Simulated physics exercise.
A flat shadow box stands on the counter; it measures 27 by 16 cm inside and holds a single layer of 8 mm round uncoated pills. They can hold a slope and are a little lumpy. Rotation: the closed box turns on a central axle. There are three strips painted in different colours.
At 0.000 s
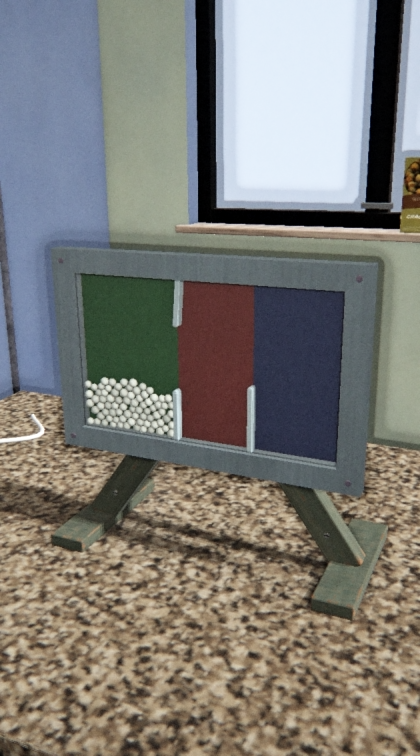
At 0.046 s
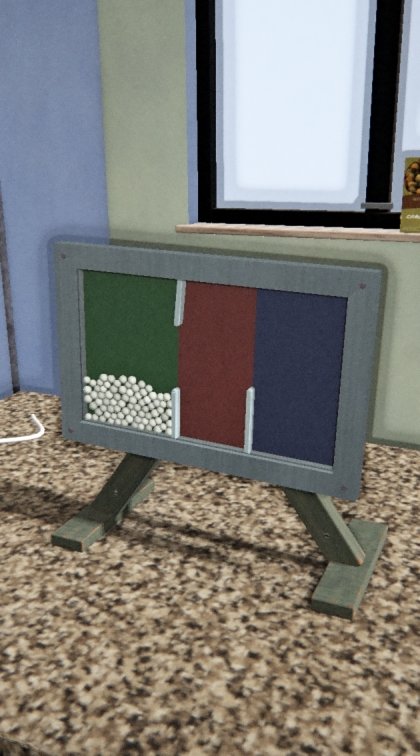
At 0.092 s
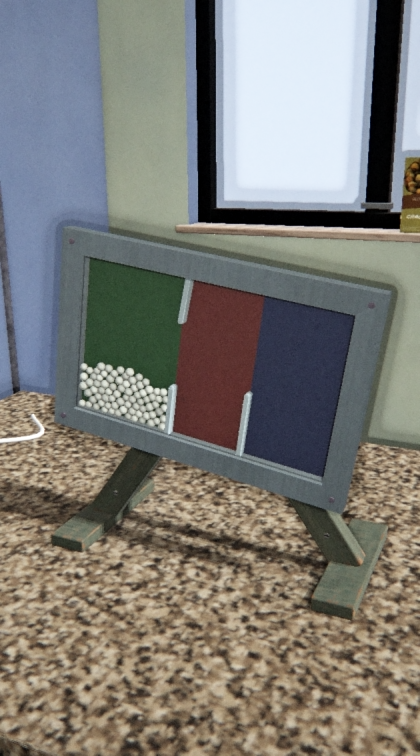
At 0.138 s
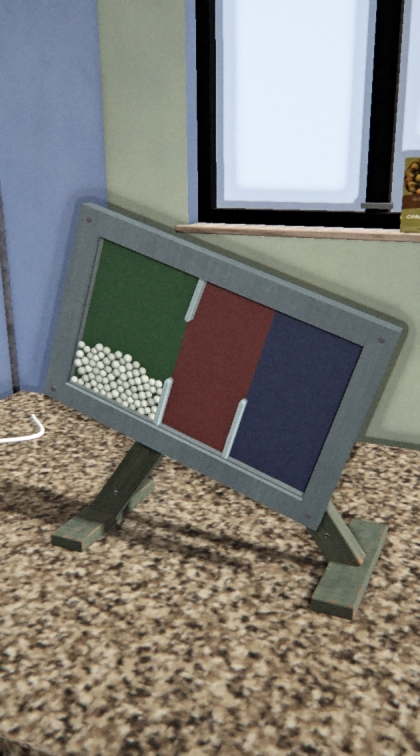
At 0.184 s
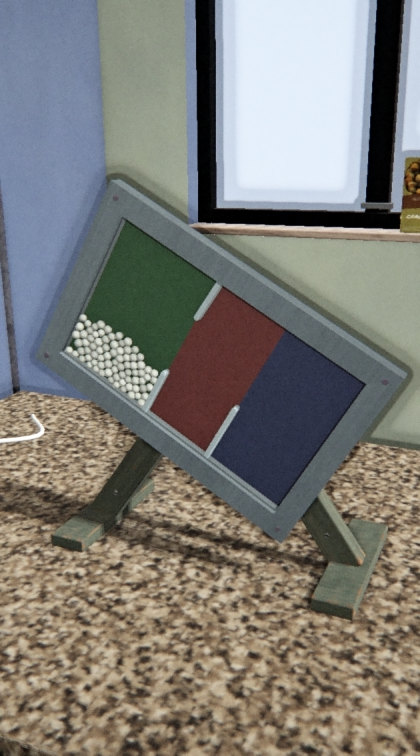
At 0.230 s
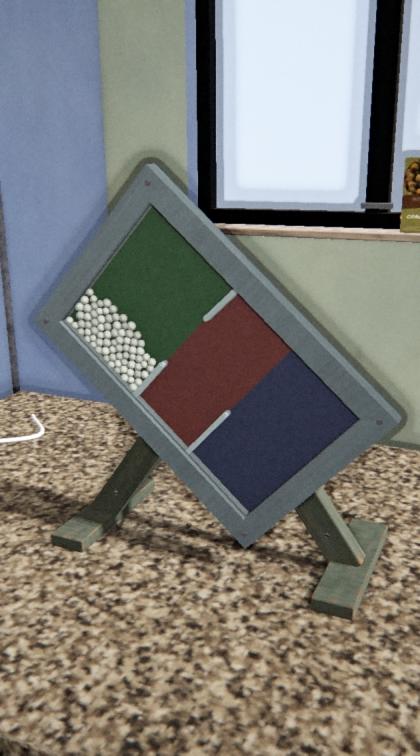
A shallow grey-framed box, closed and mounted on splayed wooden legs, turns clockwise on a speckled counter, slowly at first and then to a steep slant, seen from the front and slightly above by a still camera. Inside are green, red and blue bands from left to right, with pale divider strips between them, before a window and blue and pale green walls. Small round white pills, heaped in the green section, tilt with the box and stay bunched against its lower divider.
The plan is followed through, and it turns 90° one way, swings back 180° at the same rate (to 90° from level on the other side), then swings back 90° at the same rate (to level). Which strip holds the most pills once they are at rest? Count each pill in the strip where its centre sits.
Green.
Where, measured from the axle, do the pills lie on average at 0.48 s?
3 cm left, 6 cm above.
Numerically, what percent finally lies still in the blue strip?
Some 25 percent.
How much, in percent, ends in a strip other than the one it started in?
Around 45 percent.
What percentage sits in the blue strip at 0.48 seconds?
That comes to some 0 percent of the load.
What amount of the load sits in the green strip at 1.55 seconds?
Roughly 55 percent.
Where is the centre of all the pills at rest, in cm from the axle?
About 4 cm left and 6 cm below.
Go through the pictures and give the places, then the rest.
In the first frame, level; about 80 pills; pills centred (130, 407); top one (133, 383); red (215, 364), blue (298, 374), green (131, 354).
In the second frame, turned 2° clockwise; pills centred (128, 404); top one (132, 380).
In the third frame, turned 8° clockwise; pills centred (123, 395); top one (101, 367); wall ends (248, 395), (173, 387), (182, 321).
In the fourth frame, turned 18° clockwise; pills centred (117, 380); top one (81, 345).
In the fifth frame, turned 30° clockwise; pills centred (113, 360); top one (83, 318).
In the sixth frame, turned 42° clockwise; pills centred (113, 340); top one (90, 292); red (212, 371), blue (272, 433), green (147, 302).
By 0.48 s, it stands 90° clockwise; the pills' middle is 3 cm left of and 6 cm above the centre; red 10 %, green 90 %.
By 1.55 s, it stands 46° anticlockwise; the pills' middle is 1 cm right of and 7 cm below the centre; red 20 %, blue 25 %, green 55 %.
By 1.80 s, it stands level; the pills' middle is 4 cm left of and 6 cm below the centre; red 20 %, blue 25 %, green 55 %.
All still by 2.5 s, it stands level; red 20 %, blue 25 %, green 55 %.
